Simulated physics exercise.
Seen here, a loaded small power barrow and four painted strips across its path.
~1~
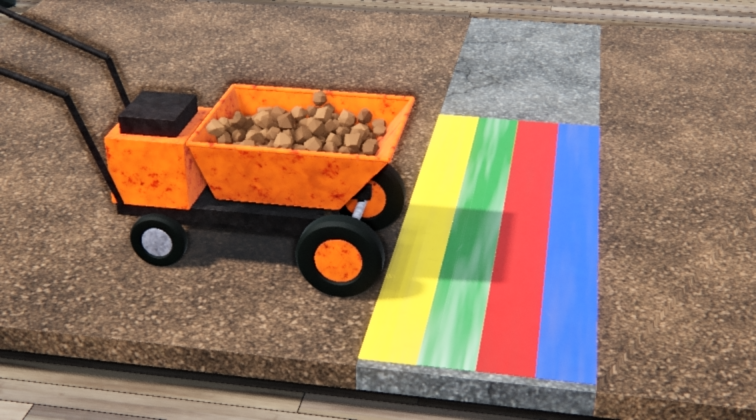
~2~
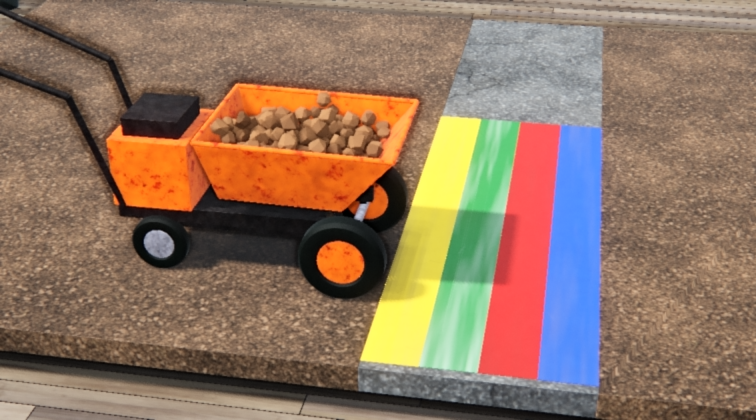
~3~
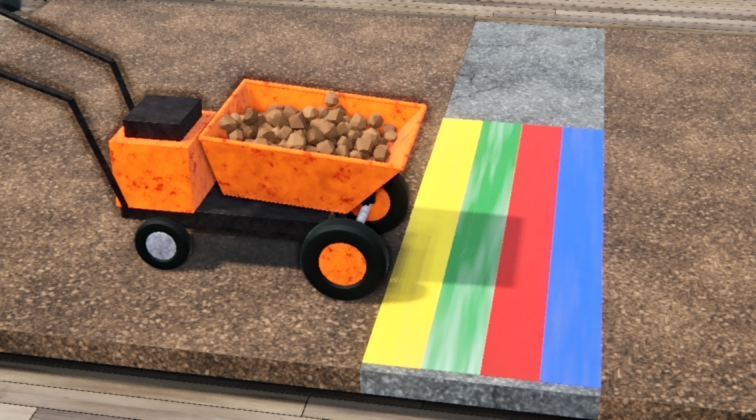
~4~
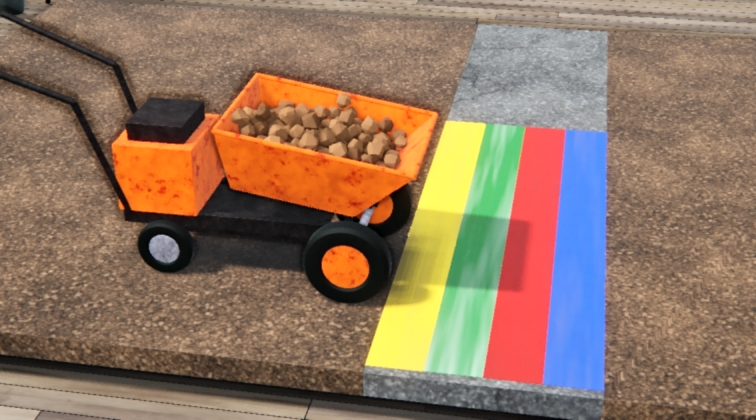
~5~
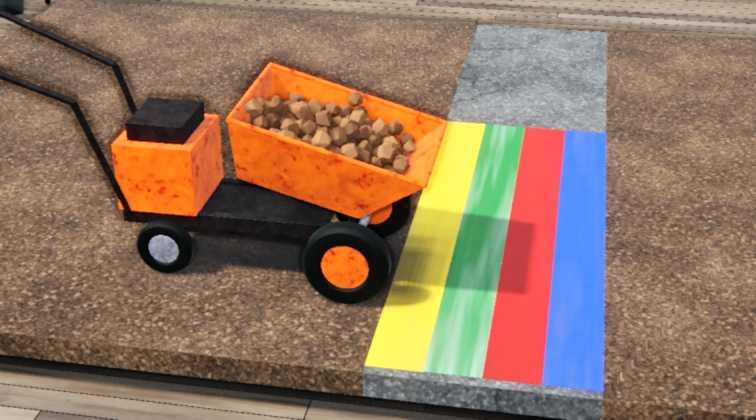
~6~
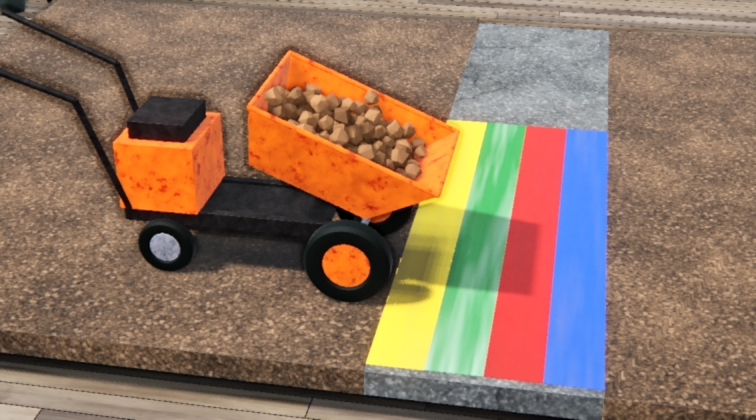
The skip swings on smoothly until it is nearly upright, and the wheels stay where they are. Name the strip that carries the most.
Most lies over the red band.
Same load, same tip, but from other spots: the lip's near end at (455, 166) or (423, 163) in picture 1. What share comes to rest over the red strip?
Roughly 10 per cent, and 30 per cent.
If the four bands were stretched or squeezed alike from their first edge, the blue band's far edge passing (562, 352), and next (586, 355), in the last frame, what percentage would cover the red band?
First some 20, then 30 per cent.
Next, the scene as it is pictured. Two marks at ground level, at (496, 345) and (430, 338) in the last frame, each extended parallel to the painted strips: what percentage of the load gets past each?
Near 50 % and 70 %.
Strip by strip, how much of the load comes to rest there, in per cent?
Yellow strip: 0 %, green strip: 10 %, red strip: 30 %, blue strip: 20 %.
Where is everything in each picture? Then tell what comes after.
Lip of the skip near (388, 160), level; top of the load near (289, 136), clay clods; yellow strip near (398, 326); green strip near (453, 332); red strip near (510, 337); blue strip near (568, 343), in the first frame.
Lip of the skip near (393, 163), tipped barely; top of the load near (293, 136), in the second frame.
Lip of the skip near (401, 168), tipped barely; top of the load near (277, 134), in the third frame.
Lip of the skip near (414, 177), tipped a little; top of the load near (288, 132), in the fourth frame.
Lip of the skip near (425, 186), tipped clearly; top of the load near (300, 126), in the fifth frame.
Lip of the skip near (438, 196), tipped clearly; top of the load near (300, 125); yellow strip near (405, 331); green strip near (461, 337); red strip near (518, 343); blue strip near (576, 349), in the sixth frame.
Shortly afterwards, skip tipped steeply; the whole lot in the skip.
Next, skip tipped right over; near two thirds in the skip; a little over the green strip; near a quarter over the red strip; only a few over the blue strip.
Some moments later, skip tipped right over; near a third in the skip; a little over the green strip; near a third over the red strip; near a quarter over the blue strip; a little off the paint.
In the end, skip tipped right over; near a third in the skip; none at all over the yellow strip; a little over the green strip; near a third over the red strip; near a quarter over the blue strip; a little off the paint.
